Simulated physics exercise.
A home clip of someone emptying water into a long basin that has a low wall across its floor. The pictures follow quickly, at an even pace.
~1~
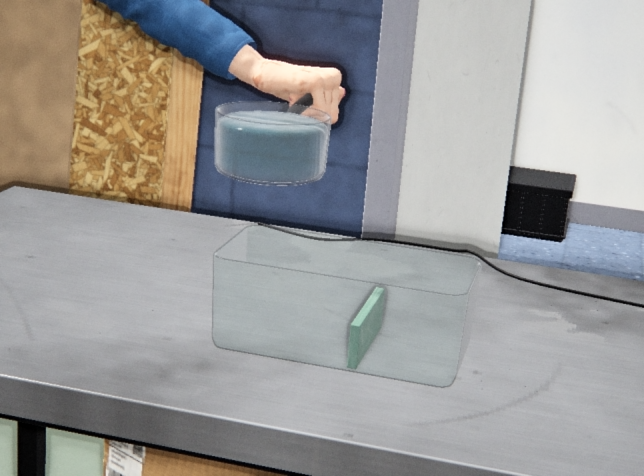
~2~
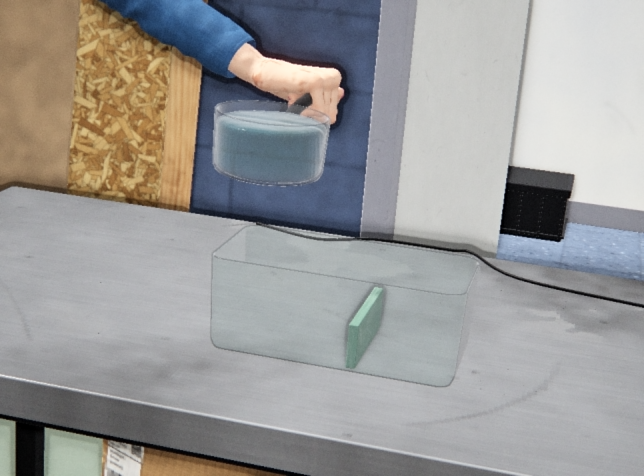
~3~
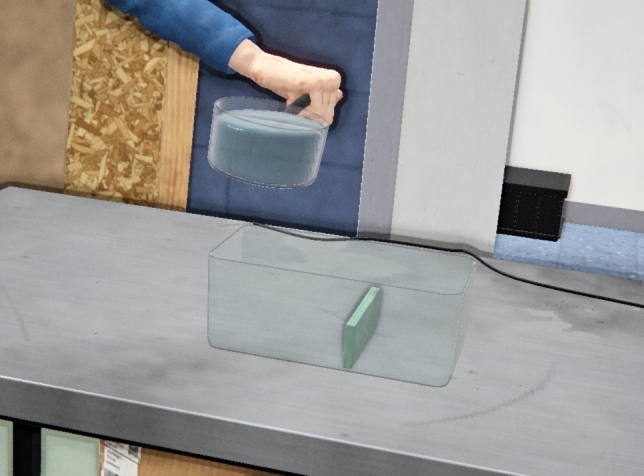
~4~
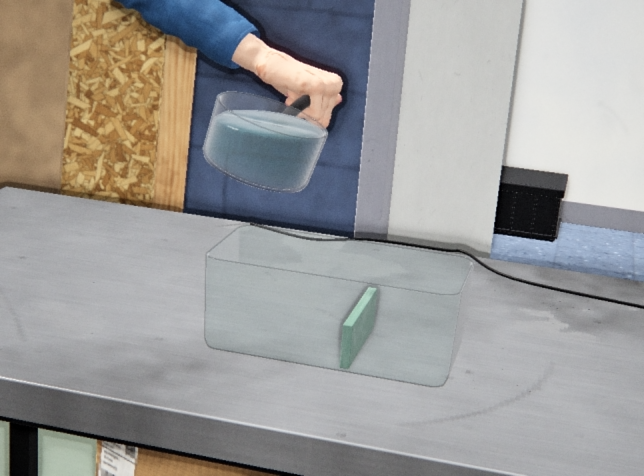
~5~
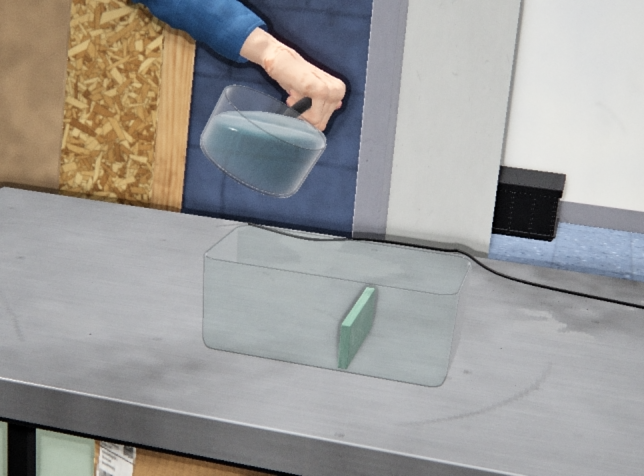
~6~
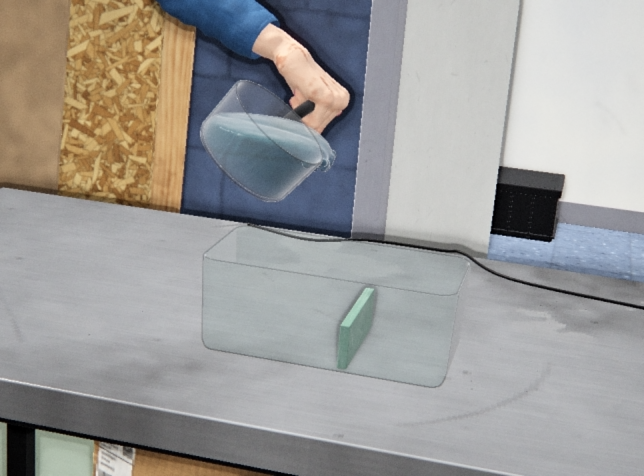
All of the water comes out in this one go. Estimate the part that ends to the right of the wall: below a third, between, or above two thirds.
In the end under a third is right of the wall.
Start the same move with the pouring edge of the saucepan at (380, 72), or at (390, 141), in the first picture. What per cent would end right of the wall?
Roughly 65 per cent, and 70 per cent.
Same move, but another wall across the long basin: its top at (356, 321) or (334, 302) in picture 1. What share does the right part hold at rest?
About 40 and 65 per cent.
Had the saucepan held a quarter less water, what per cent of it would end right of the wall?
About 5 per cent.
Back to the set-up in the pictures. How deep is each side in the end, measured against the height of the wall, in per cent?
Left about 40, right about 20.
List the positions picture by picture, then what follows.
In the first picture, tilt 0°; pouring edge (328, 122); surface from (223, 115) to (327, 128); the long basin's rim runs from (231, 241) to (475, 279); the wall's top is at (369, 307).
In the second picture, tilt 2°; pouring edge (327, 123); surface from (222, 114) to (326, 129).
In the third picture, tilt 7°; pouring edge (326, 129); surface from (220, 113) to (324, 131).
In the fourth picture, tilt 15°; pouring edge (324, 138); surface from (218, 114) to (324, 134).
In the fifth picture, tilt 26°; pouring edge (322, 150); surface from (216, 115) to (323, 139); 2 per cent is over the edge.
In the sixth picture, tilt 39°; pouring edge (319, 164); surface from (211, 115) to (314, 147); 7 per cent is over the edge.
A moment on, the saucepan is tipped right over and 14 per cent is still to pour, 33 is left of the wall and 17 right of it.
Next, the saucepan is tipped right over and 1 per cent is still to pour, 74 is left of the wall and 18 right of it.
Then the saucepan is tipped right over and 0 per cent is still to pour, 75 is left of the wall and 19 right of it.
Later the saucepan is tipped right over and 0 per cent is still to pour, 76 is left of the wall and 20 right of it.
At rest 76 per cent lies left of the wall, 20 right of it and 5 outside.
